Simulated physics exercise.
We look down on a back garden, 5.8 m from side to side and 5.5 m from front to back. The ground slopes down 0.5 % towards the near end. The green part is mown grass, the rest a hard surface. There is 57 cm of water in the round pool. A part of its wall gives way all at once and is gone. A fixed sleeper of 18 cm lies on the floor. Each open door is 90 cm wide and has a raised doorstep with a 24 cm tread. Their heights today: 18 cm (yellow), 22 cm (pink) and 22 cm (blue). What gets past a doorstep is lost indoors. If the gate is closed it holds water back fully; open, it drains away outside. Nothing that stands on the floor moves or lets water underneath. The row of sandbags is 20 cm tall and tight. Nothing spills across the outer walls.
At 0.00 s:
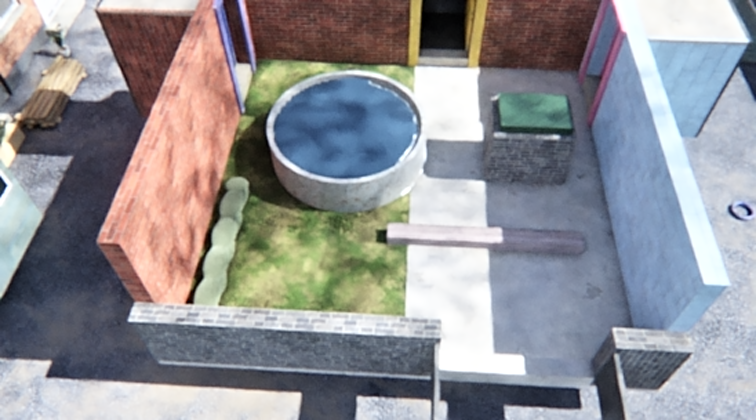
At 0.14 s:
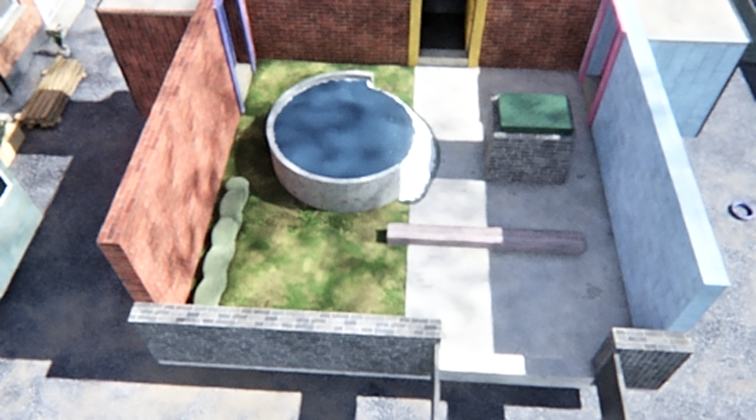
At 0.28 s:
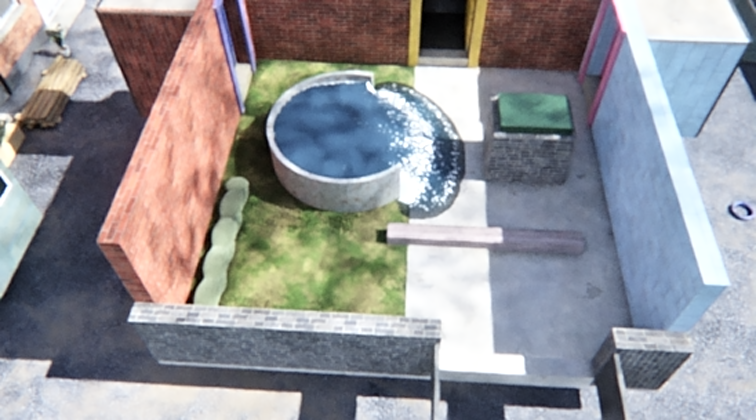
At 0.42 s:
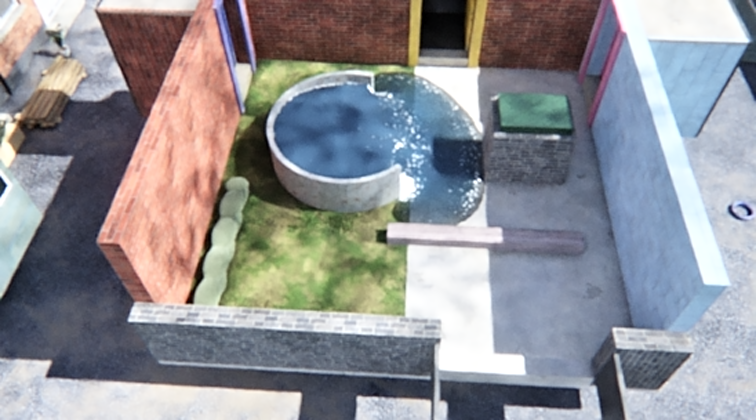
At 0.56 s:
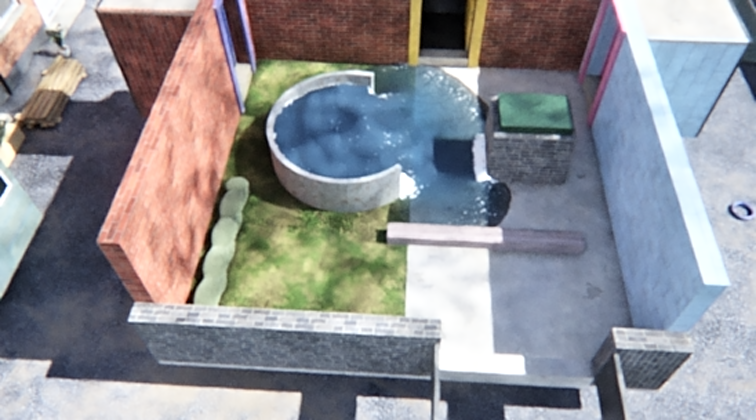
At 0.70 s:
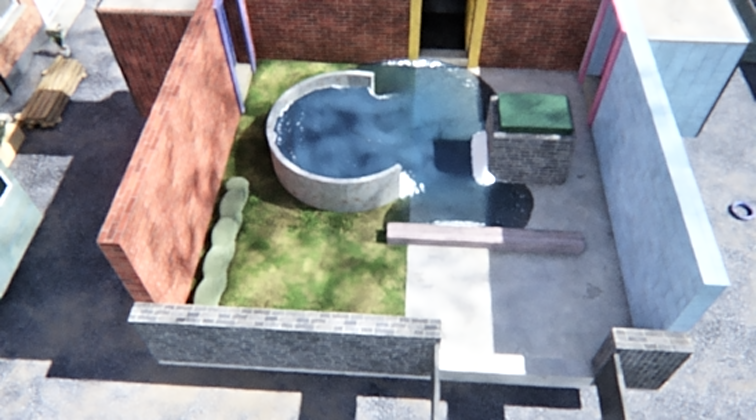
Walled back garden from above, the right side of a round pool's wall vanishing and water spreading across paving around a green-topped block.
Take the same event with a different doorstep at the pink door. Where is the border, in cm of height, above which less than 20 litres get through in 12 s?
At least 27 cm or so.
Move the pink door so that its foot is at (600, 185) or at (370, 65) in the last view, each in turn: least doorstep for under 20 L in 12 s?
Roughly 21 and 7.0 cm.
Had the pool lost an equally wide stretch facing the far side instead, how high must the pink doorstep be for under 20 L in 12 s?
Then roughly 18 cm.
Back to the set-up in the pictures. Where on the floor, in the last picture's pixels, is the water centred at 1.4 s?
Around (411, 143).
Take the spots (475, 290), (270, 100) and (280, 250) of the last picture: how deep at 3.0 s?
About 1, 0 and 0 cm.
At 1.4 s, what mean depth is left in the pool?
Some 29 cm.
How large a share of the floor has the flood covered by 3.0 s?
Some 50 per cent of it.
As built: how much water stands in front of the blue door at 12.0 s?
About 7.0 cm.
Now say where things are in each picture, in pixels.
The first picture shows still water, 57 cm deep, in the round pool at (347, 126); the pink door at (603, 54) is dry.
In the second picture, water pours out at (419, 133) and has run 0.3 m, to (418, 196); about 6 cm deep outside, 57 cm at the back.
In the third picture, the front is at (408, 88), 0.7 m from the gap at (419, 135); 1.8 m2 of floor is wet, 57 cm left at the back.
In the fourth picture, the front is at (475, 202), 1.0 m from the gap at (419, 137); 3.4 m2 of floor is wet, 57 cm left at the back.
In the fifth picture, water pours out at (418, 137) and has run 1.4 m, to (504, 206); about 7 cm deep outside, 54 cm at the back.
In the sixth picture, the gap is at (418, 137), the front 1.8 m out at (525, 214); the back of the round pool holds 48 cm; 1.4 m in a straight line remain to the pink door at (603, 54).
After 1.4 s water covers 35 % of the floor, deepest (36 cm) near (469, 151); 2 cm at the pink door, 0 litres in over its 22 cm doorstep.
After 3.0 s water covers 50 % of the floor, deepest (34 cm) near (561, 155); 28 cm at the pink door, 40 litres in over its 22 cm doorstep.
After 12.0 s water covers 90 % of the floor, deepest (12 cm) near (607, 211); 8 cm at the pink door, 50 litres in over its 22 cm doorstep.
At the pink door as built, the water arrived by 1.4 s and peaked near 34 cm at 2.2 s.
Run again over the same 12 s with other heights there, 36 litres in over 24 cm, 8 litres over 32 cm. The limit of 20 litres is kept from about 27 cm up.
